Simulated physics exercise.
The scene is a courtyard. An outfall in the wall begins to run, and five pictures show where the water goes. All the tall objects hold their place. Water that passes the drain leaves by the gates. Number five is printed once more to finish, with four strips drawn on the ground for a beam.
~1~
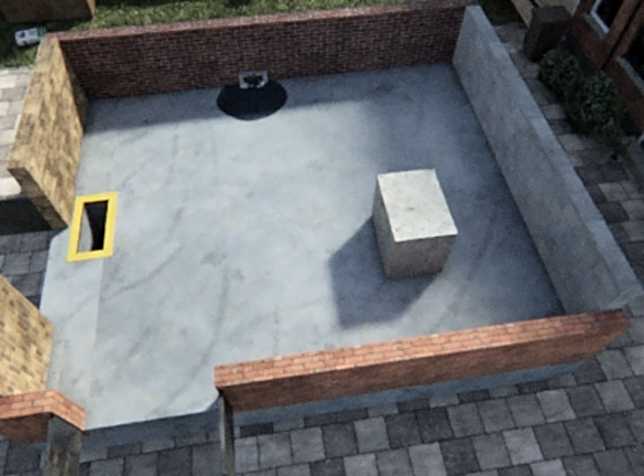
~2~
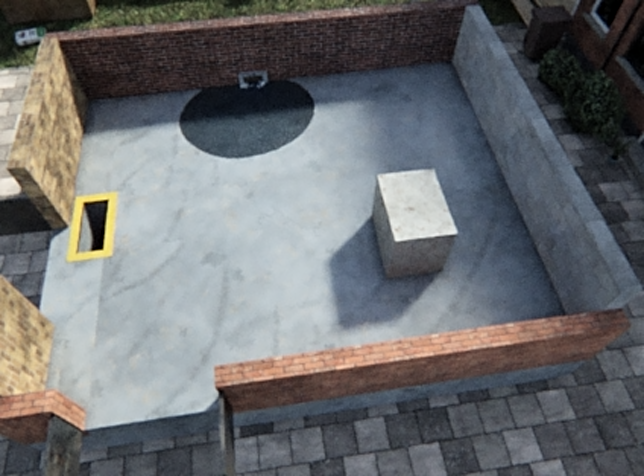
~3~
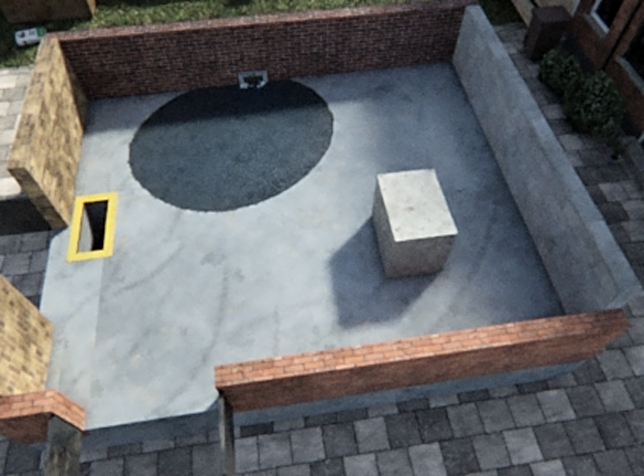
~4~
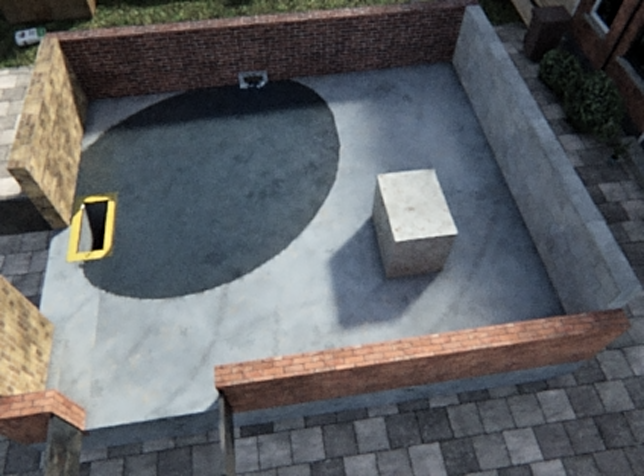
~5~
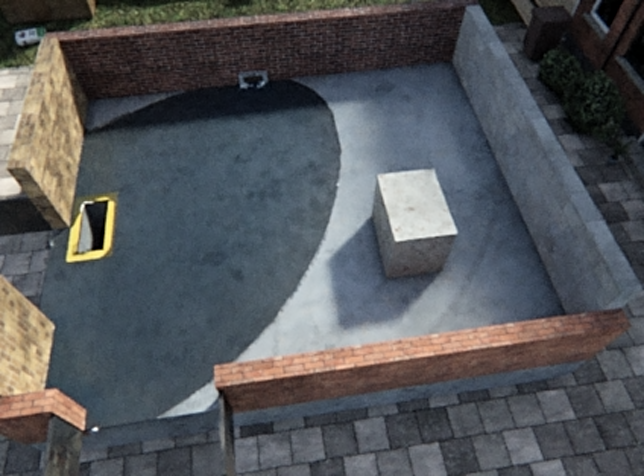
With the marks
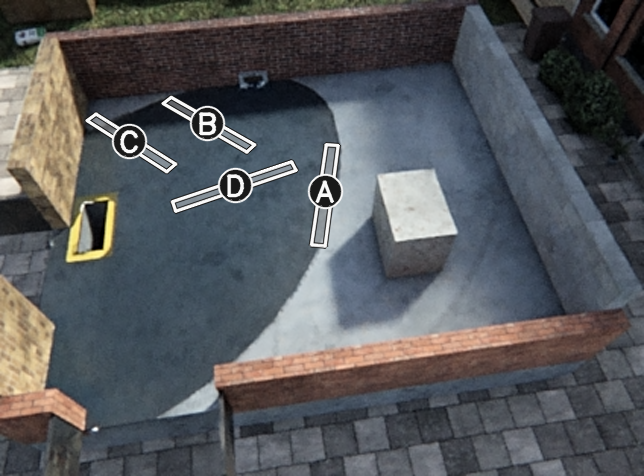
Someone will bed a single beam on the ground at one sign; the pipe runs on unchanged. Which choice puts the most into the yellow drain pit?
Take D.
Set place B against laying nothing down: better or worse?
Place B is worse.
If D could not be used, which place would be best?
That would be A.
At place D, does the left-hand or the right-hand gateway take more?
The right one.
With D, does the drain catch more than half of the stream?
Yes.
On the marked copy, A from (318, 245) to (332, 145); B from (167, 100) to (250, 148); C from (91, 117) to (171, 167); D from (174, 206) to (293, 166).
With A, about 38 % of the stream runs into the yellow drain pit, about 62 % out by the gates.
With B, about 16 % of the stream runs into the yellow drain pit, about 84 % out by the gates.
With C, about 19 % of the stream runs into the yellow drain pit, about 81 % out by the gates.
With D, about 74 % of the stream runs into the yellow drain pit, about 26 % out by the gates.
